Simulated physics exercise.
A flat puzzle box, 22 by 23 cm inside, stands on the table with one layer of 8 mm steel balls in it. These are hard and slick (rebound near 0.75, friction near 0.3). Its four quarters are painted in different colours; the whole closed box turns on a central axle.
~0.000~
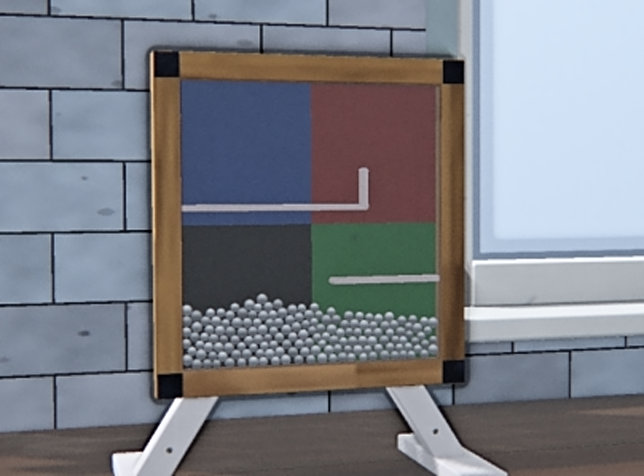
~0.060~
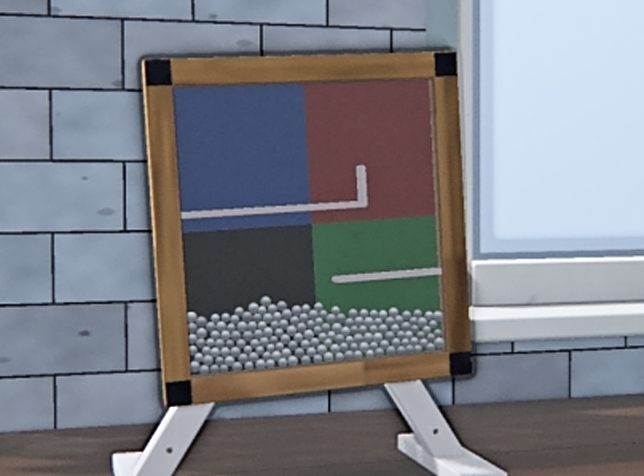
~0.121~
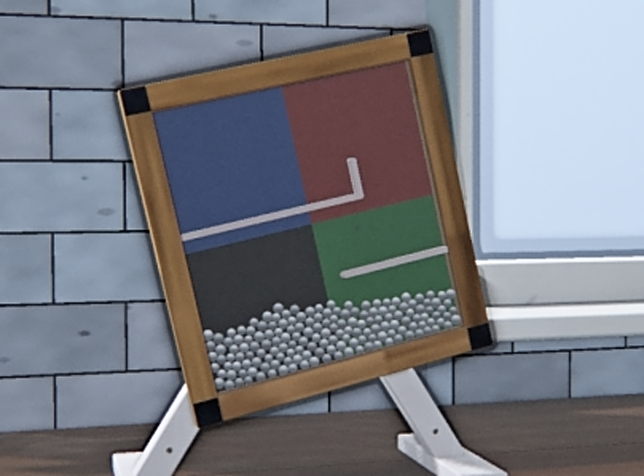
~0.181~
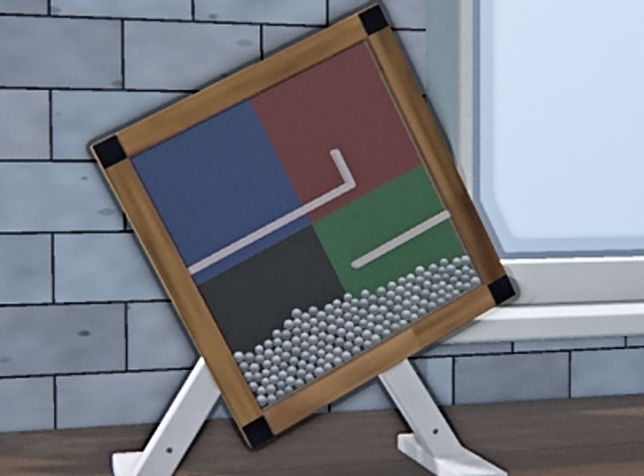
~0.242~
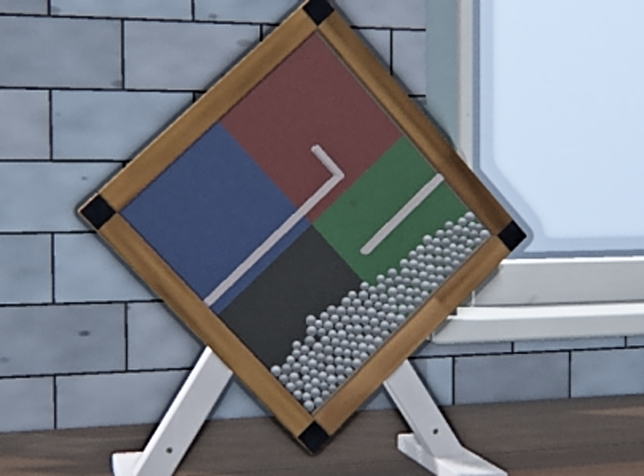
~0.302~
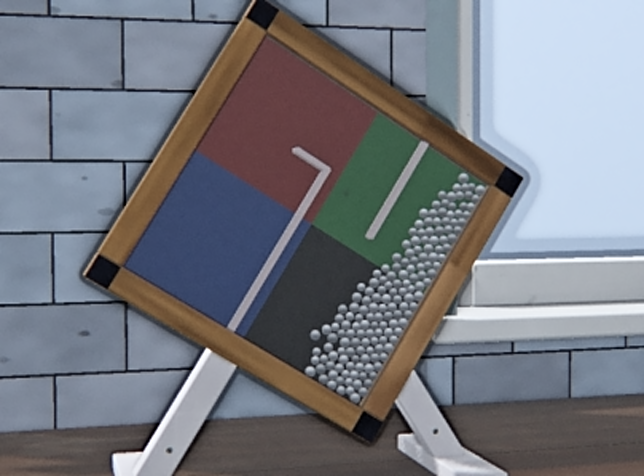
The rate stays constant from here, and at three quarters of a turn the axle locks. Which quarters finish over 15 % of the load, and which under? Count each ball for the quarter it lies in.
Black quarter: Lower than; blue quarter: Lower than; red quarter: Higher than; green quarter: Higher than 15 %.
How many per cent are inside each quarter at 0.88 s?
Black quarter: 70; blue quarter: 10; red quarter: 5; green quarter: 10.
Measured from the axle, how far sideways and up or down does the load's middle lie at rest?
Offset from axle: Approx. 2 cm right, 8 cm below.
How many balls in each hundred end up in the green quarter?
I'd say close to 40 per cent of the load.
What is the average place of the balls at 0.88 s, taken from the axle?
About 3 cm right, 4 cm above.
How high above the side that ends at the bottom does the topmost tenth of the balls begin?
Roughly 5 cm.
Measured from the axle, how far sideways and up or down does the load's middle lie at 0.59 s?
The middle sits about 8 centimetres right and 2 centimetres below the axle.
By 0.59 s it has turned 131°, the balls' middle is 8 cm right of and 2 cm below the axle; by quarter, black 90 %, blue 10 %.
By 0.88 s it has turned 205°, the balls' middle is 3 cm right of and 4 cm above the axle; by quarter, black 70 %, blue 10 %, red 5 %, green 10 %.
By 1.21 s it has turned 270°, the balls' middle is 2 cm right of and 8 cm below the axle; by quarter, red 55 %, green 45 %.
Settled by 2.1 s, black 0 %, blue 0 %, red 60 %, green 40 %.
